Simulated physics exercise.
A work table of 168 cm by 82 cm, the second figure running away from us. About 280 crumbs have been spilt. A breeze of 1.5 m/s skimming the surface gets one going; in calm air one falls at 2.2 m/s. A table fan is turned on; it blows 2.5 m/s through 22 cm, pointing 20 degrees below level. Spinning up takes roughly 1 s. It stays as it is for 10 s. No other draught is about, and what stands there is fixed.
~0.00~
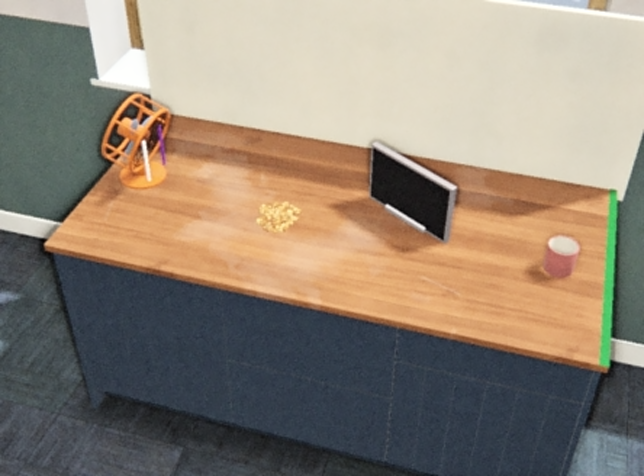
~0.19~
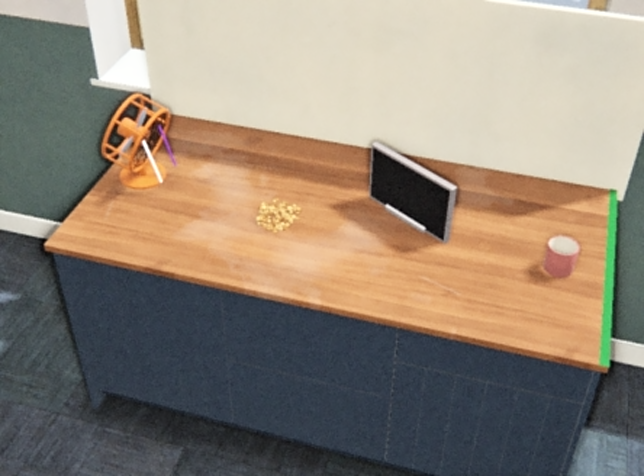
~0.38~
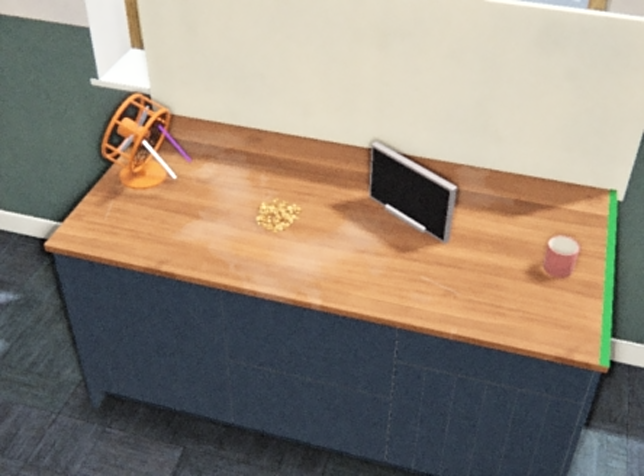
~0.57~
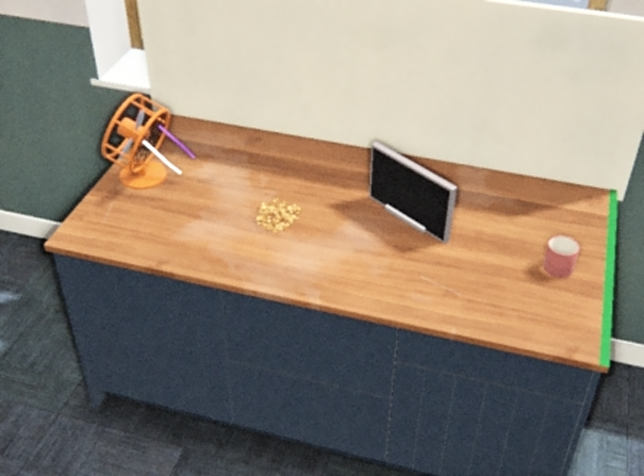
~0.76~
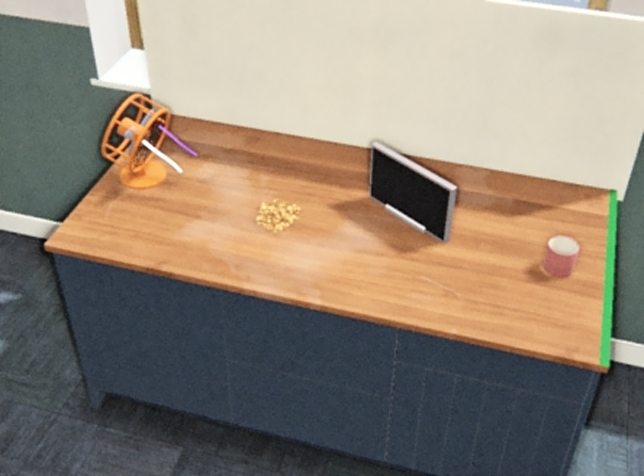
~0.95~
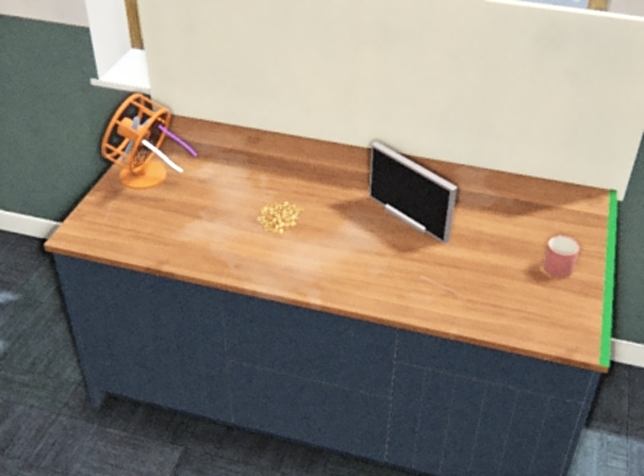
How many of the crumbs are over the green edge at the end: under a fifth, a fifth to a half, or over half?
The share over the green edge is over half.
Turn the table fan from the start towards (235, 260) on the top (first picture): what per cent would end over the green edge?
It would be near 5 %.
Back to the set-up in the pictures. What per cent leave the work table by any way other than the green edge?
Some 25 per cent.
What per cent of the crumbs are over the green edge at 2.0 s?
Near 40 %.
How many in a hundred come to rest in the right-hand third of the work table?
Near 10 %.
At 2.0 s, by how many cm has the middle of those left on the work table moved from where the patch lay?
About 100 cm.
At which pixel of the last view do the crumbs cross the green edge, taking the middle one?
Around (611, 328).
After 2.0 s the count stands so, 35 % are over the green edge; the middle of those still in play is near (610, 324).
After 3.2 s the count stands so, 62 % are over the green edge.
After 5.5 s the count stands so, 62 % are over the green edge.
After 10.0 s, at the end, 63 % are over the green edge.
